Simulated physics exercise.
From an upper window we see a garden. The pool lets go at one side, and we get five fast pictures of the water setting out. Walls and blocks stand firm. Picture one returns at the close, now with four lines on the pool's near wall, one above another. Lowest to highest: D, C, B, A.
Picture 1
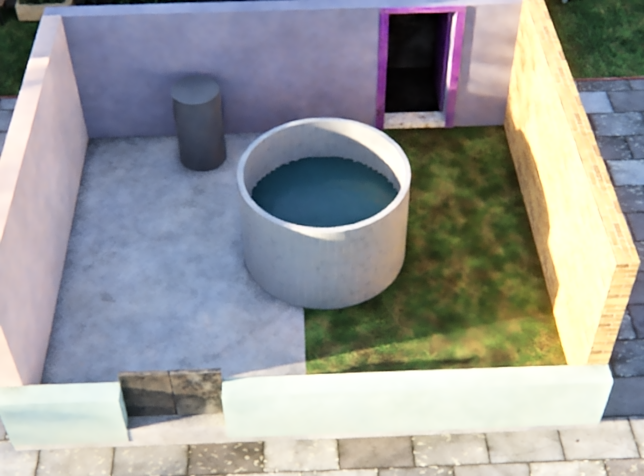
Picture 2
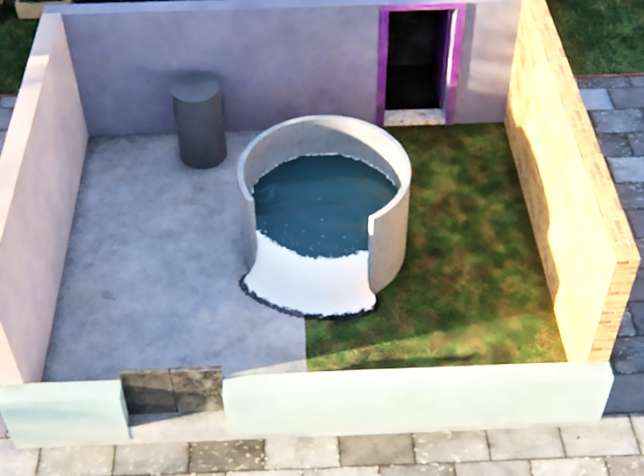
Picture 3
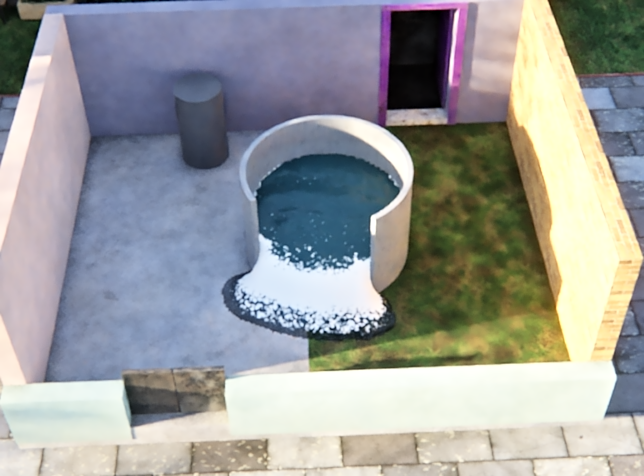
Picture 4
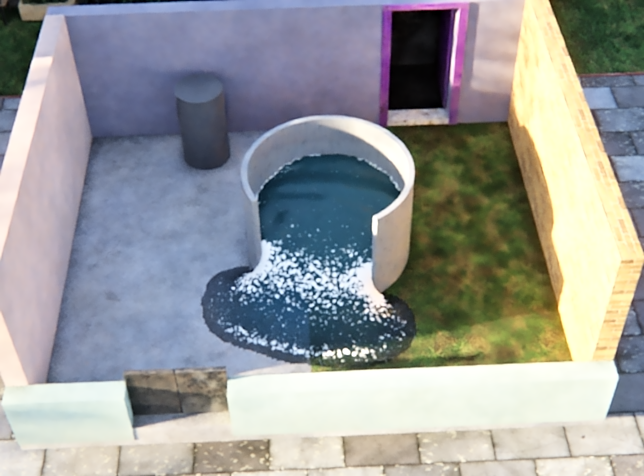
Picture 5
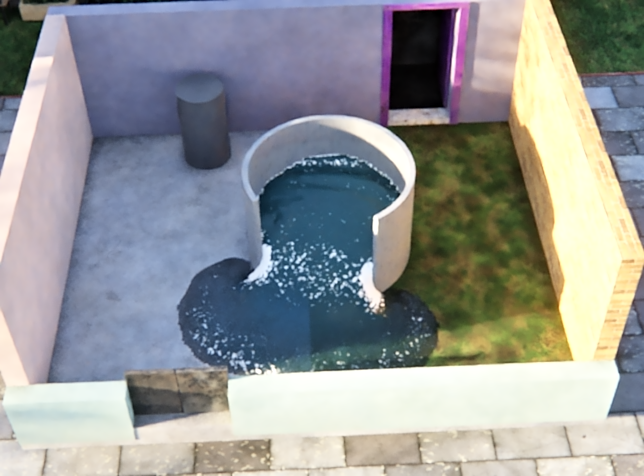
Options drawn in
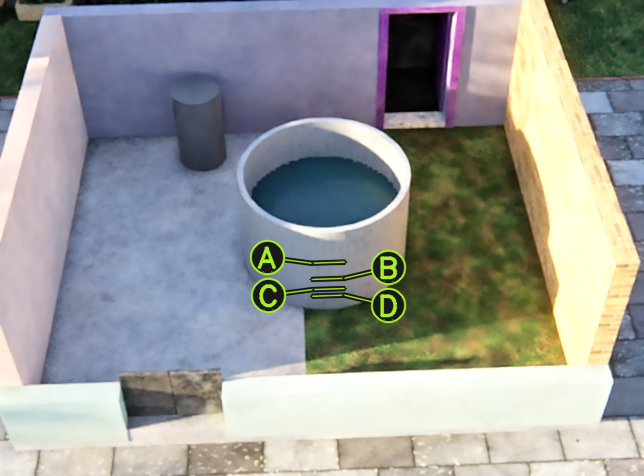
In this clip, a round pool stands full in a walled garden with a purple doorway and a shut gate; its front side opens, and foaming water pours out and spreads across the paving and grass to the front wall.
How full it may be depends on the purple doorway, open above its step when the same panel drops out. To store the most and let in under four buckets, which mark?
A.
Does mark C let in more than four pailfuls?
No.
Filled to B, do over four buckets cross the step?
No.
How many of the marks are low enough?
All of the four.
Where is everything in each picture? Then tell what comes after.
Water in the pool at rest, its middle at (324, 207); foot of the purple doorway at (414, 128); shut gate at (171, 378).
Water covers 2 % of the ground and shows as far out as (248, 277).
Water covers 4 % of the ground and shows as far out as (231, 288).
Water covers 9 % of the ground and shows as far out as (208, 301).
Water covers 15 % of the ground and shows as far out as (191, 340).
On the marked copy, A at (328, 262); B at (328, 278); C at (328, 289); D at (328, 295); from the bottom up D, C, B, A.
With A, a splash gets over, under a bucket.
With B, nothing gets over.
With C, nothing gets over.
With D, nothing gets over.
